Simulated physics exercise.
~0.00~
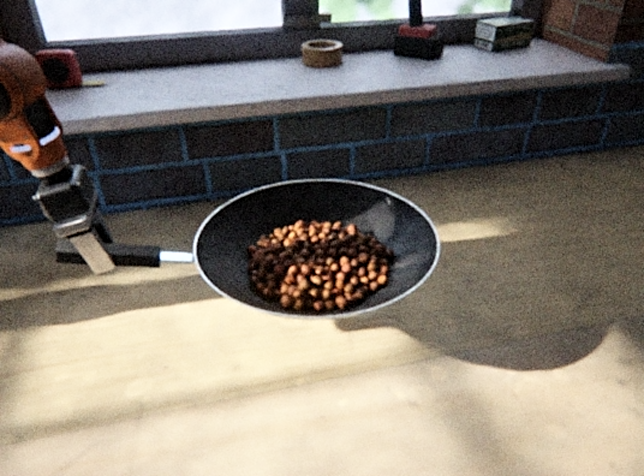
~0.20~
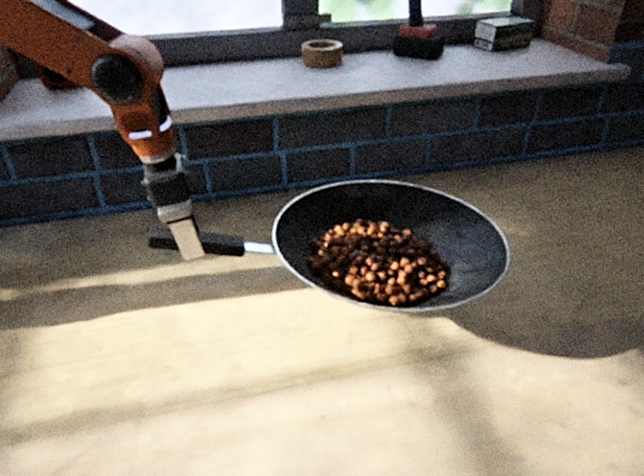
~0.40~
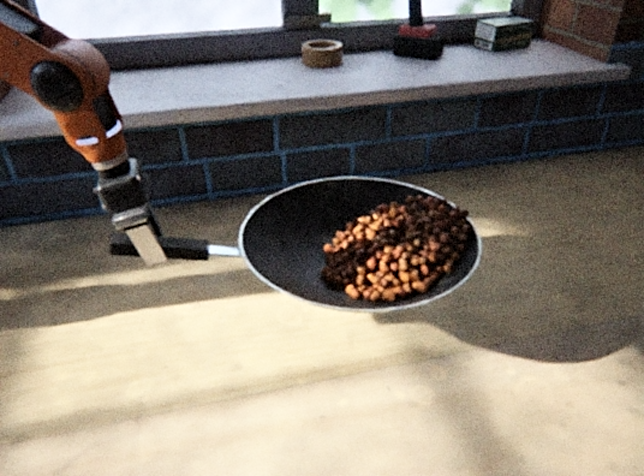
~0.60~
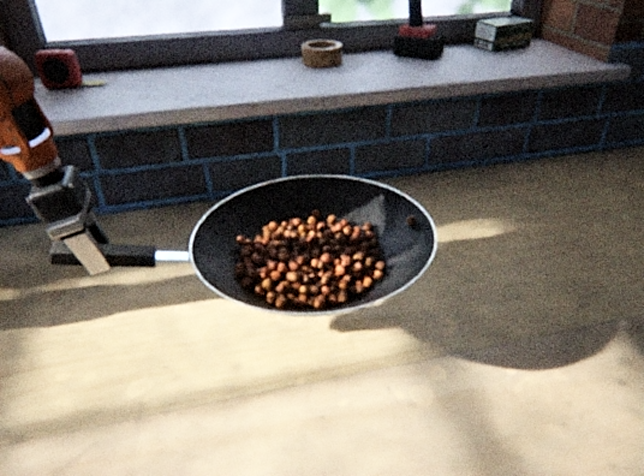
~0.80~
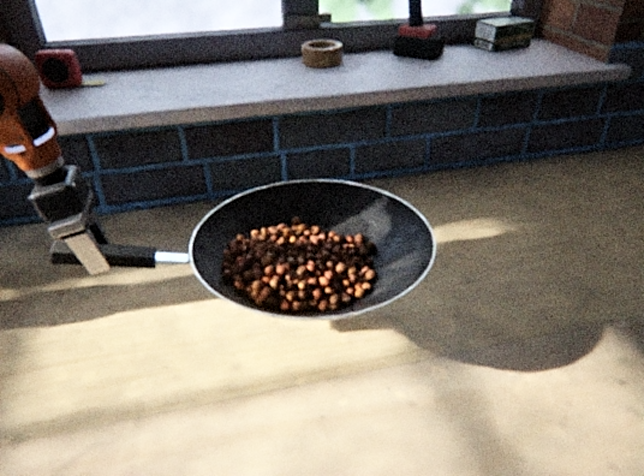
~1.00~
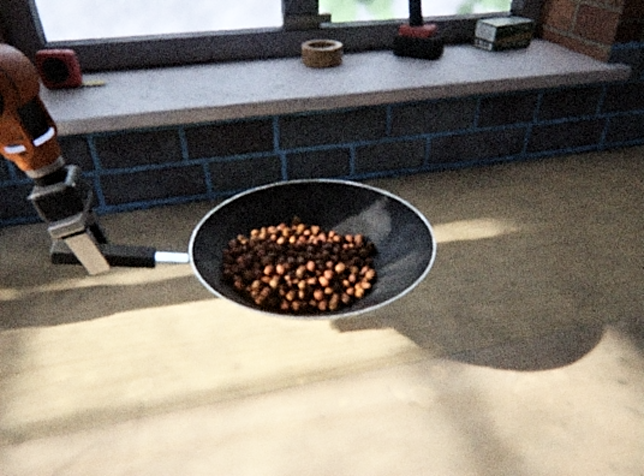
On a sunlit tabletop below a window ledge and a dark brick wall, an orange robot arm grips the handle of a black wok holding a heap of hazelnuts. The arm pushes the wok to the right, and the nuts sit toward its left side. It then draws the wok back to the left, and the load rides up against the right side in a raised pile. As the wok returns near its starting place, the nuts slide back left and spread out. Finally the wok stays still and upright, with the heap resting left of centre inside it.
